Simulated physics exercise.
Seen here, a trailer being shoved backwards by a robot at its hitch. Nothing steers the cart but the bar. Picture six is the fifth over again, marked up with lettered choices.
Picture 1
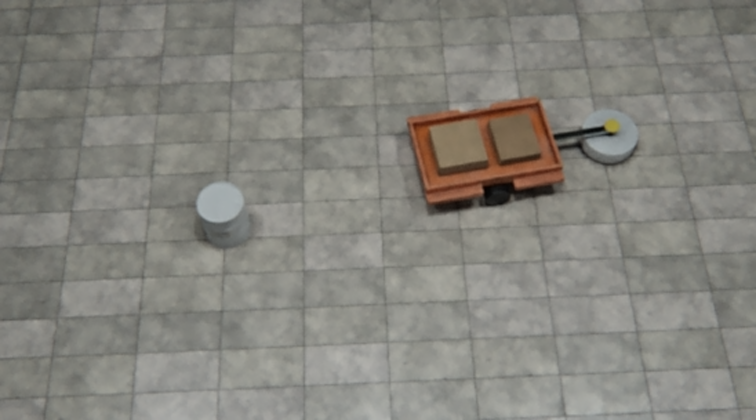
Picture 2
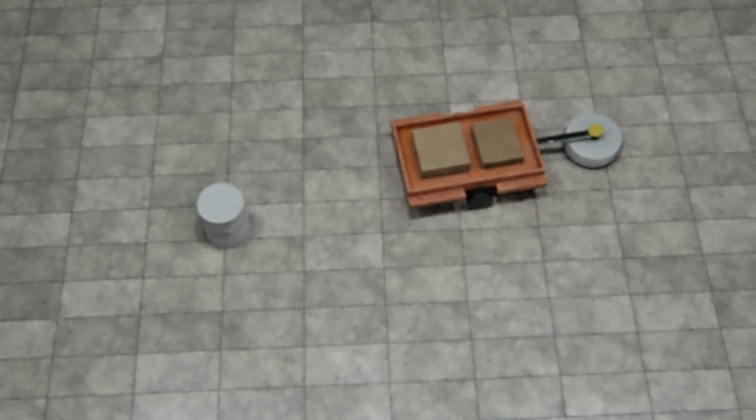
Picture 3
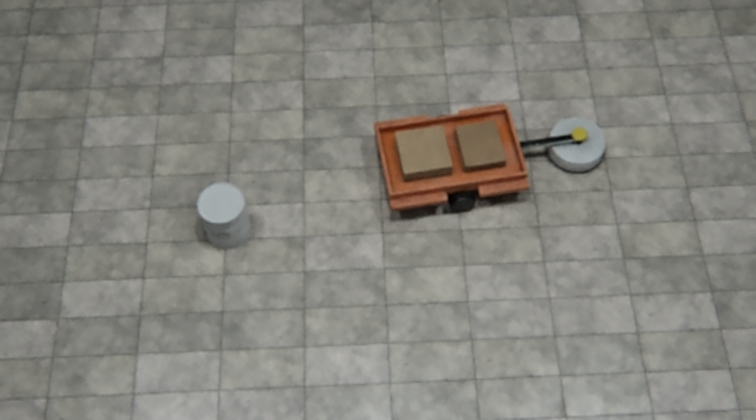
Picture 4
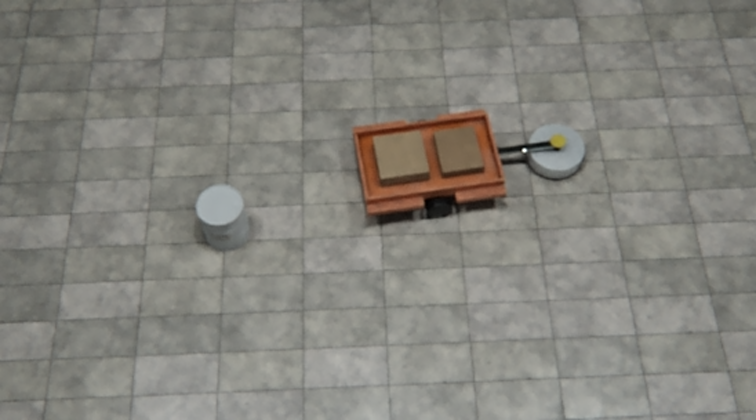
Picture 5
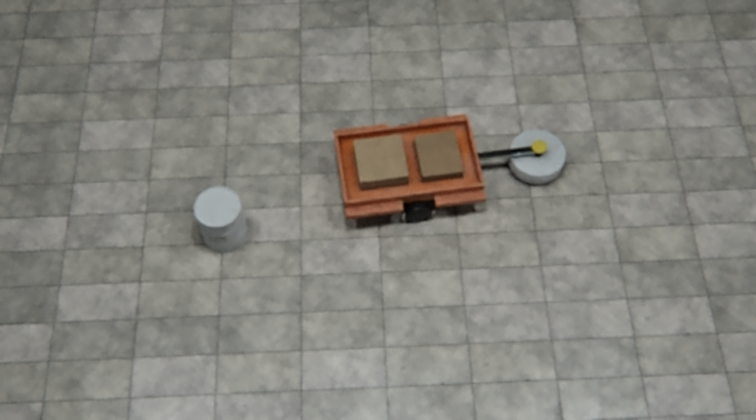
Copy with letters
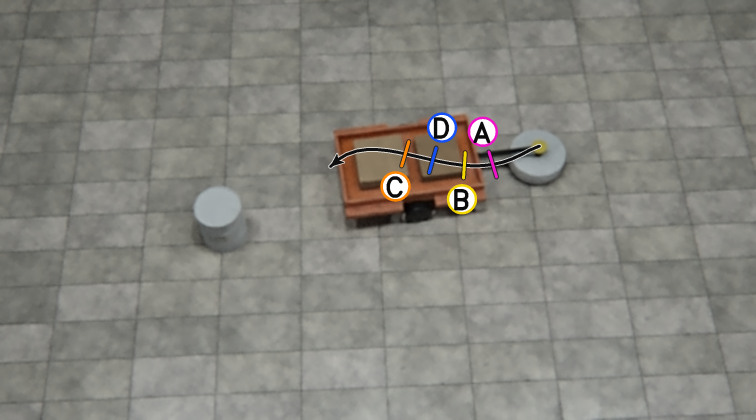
Orange cart carrying two square blocks moving slowly left across gray tiles, pushed by a round robot, near a still keg.
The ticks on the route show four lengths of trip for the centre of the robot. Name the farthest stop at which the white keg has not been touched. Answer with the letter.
The farthest safe stop is B.
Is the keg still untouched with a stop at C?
No.
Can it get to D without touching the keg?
No.
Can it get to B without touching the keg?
Yes.
On the marked copy, A at (493, 164); B at (464, 165); C at (405, 154); D at (433, 160); the route from (539, 146) via (429, 159) to (331, 166).
Following B. Soon after the start, robot (514, 166), cart (382, 166).
Later, robot (488, 173), cart (355, 166).
In the end, robot (463, 174), cart (330, 166); nothing has been touched.
As for the rest, A is safe but short; C is too far, the keg has been hit; D is too far, the keg has been hit.
